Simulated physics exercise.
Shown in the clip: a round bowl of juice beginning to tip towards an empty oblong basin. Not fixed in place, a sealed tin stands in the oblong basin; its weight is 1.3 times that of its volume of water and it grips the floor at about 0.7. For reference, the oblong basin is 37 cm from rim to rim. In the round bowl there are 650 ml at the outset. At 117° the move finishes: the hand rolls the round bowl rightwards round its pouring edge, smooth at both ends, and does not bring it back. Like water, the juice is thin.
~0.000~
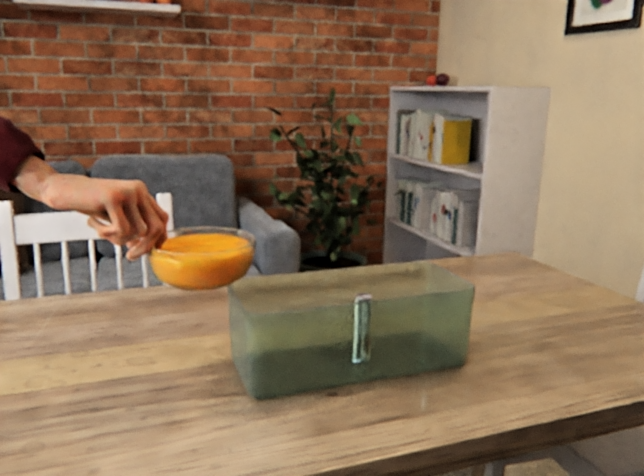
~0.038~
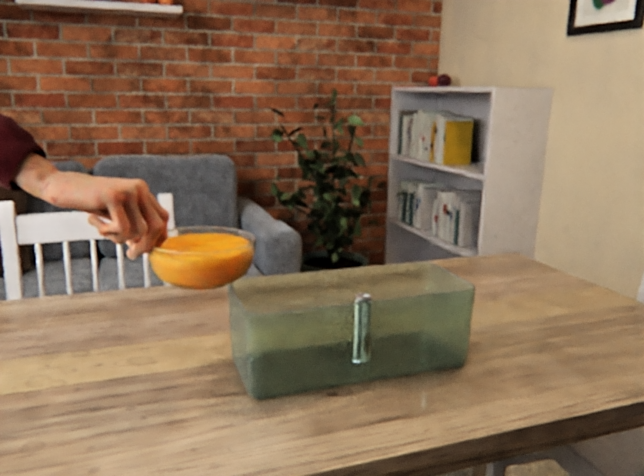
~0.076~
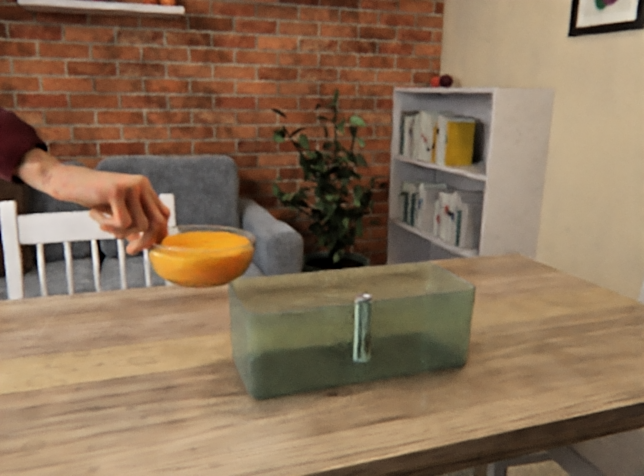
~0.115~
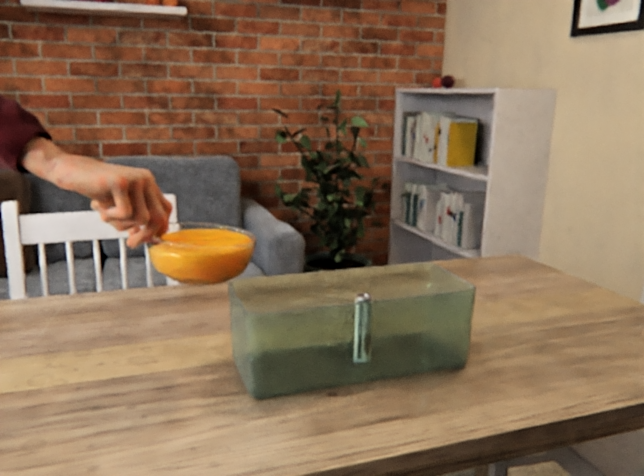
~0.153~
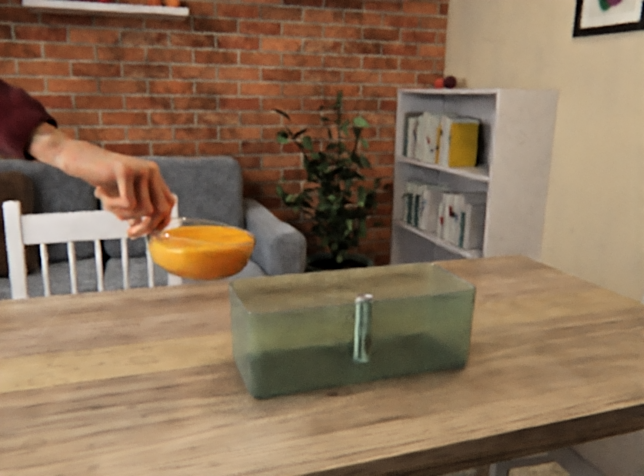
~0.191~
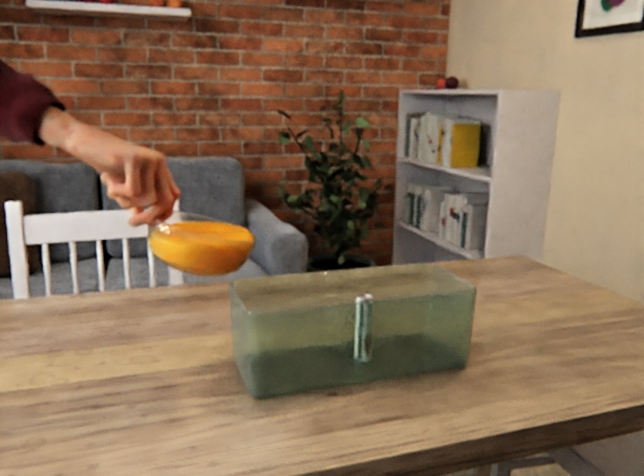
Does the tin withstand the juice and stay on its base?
Still erect.
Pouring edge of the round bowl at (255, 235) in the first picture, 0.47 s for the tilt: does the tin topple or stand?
Then the tin comes down.
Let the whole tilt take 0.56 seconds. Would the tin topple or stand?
Then the tin tumbles.
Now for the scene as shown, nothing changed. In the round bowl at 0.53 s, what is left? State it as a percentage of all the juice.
Around 28 in a hundred.
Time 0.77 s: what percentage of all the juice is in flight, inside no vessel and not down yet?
Some 3 % is up in the air.
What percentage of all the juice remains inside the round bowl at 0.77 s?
I'd estimate some 0 per cent.
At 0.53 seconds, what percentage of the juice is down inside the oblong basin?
Estimate - around 18 in a hundred parts.
Then, 0.53 s in, the tilt is 85° and 29 per cent is still to pour; the tin stands where it began.
Then, 0.77 s in, the tilt is 116° and 0 per cent is still to pour; the tin stands where it began.
Then, 1.03 s in, the tilt is 117° and 0 per cent is still to pour; the tin stands where it began.
Then, 1.31 s in, the tilt is 117° and 0 per cent is still to pour; the tin stands where it began.
Finally, the tin stands where it began.
